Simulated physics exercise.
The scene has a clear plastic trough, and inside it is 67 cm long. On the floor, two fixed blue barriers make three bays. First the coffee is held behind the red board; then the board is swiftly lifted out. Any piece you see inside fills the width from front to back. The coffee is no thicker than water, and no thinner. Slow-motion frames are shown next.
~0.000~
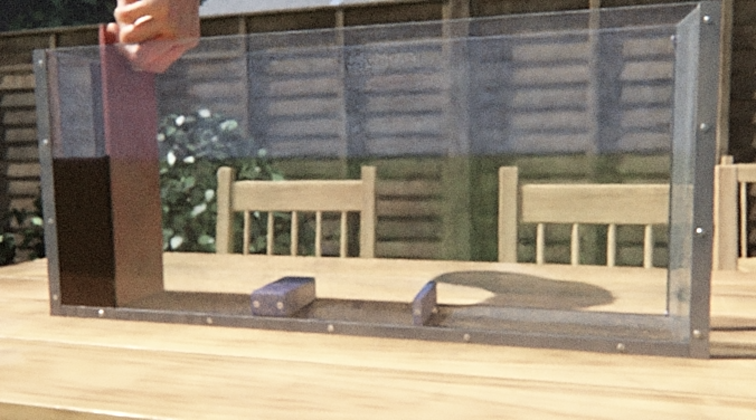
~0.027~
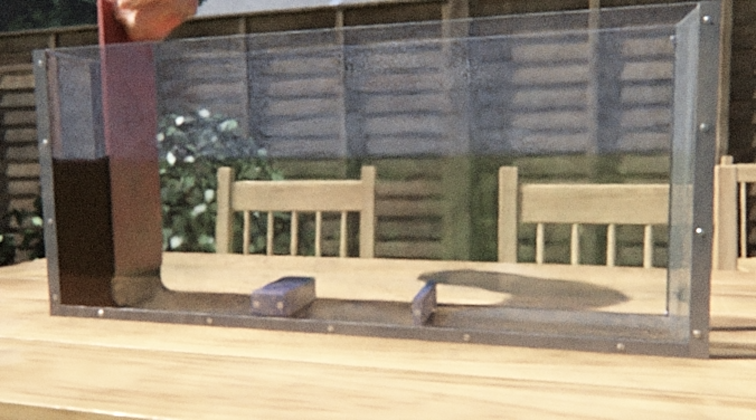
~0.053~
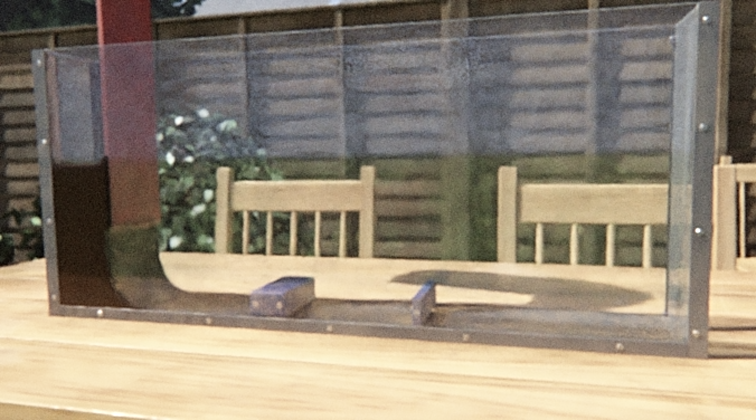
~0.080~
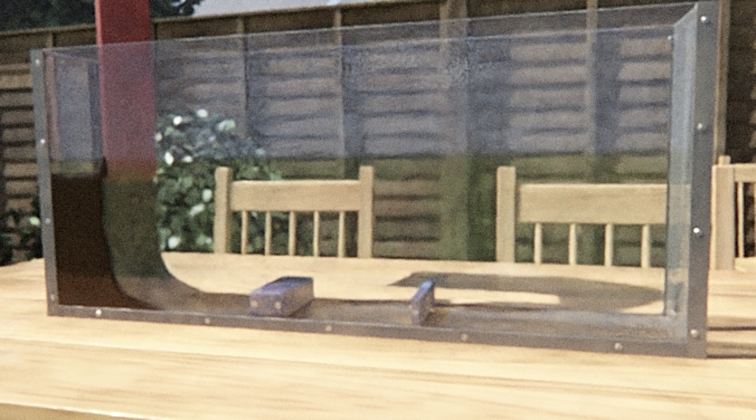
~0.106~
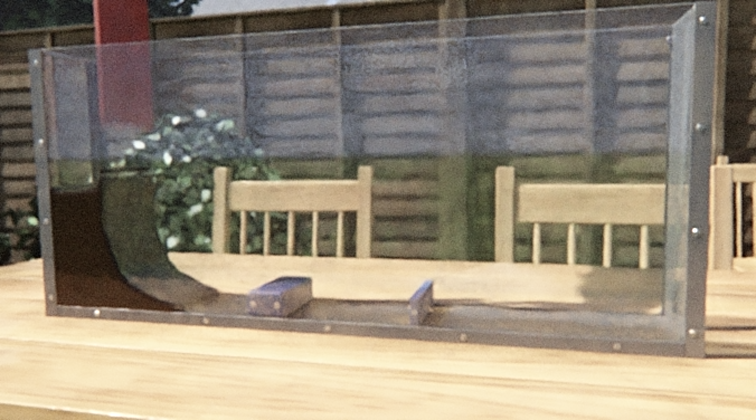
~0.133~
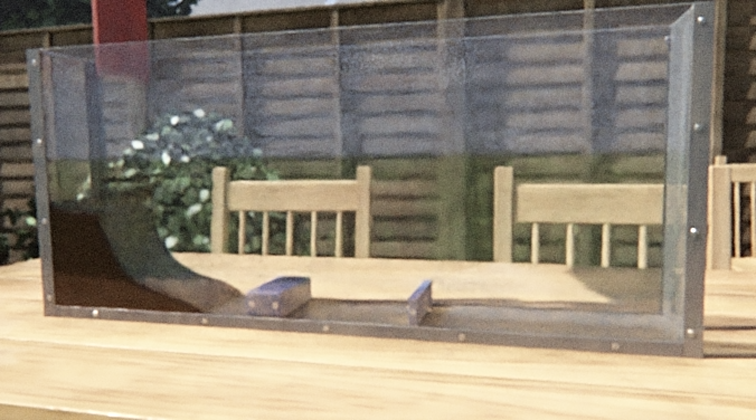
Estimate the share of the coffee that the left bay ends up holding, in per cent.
42 %.
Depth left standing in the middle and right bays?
Depths: About 2.0 cm, about 1.5 cm.
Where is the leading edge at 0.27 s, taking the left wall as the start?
Roughly 34 cm out.
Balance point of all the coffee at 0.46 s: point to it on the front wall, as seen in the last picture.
Around (271, 291).
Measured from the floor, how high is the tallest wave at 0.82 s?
Max height: Approx. 3.0 cm.
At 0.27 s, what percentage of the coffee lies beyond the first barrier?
It's close to 16 per cent by then.
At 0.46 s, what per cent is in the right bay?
Roughly 20 in a hundred.
Then, 0.27 s in, the shares are 84, 16 and 0 per cent from left to right.
Then, 0.46 s in, the shares are 53, 27 and 20 per cent from left to right.
Then, 0.82 s in, the shares are 43, 24 and 32 per cent from left to right.
Finally, the split from left to right is 43, 24 and 32 per cent.
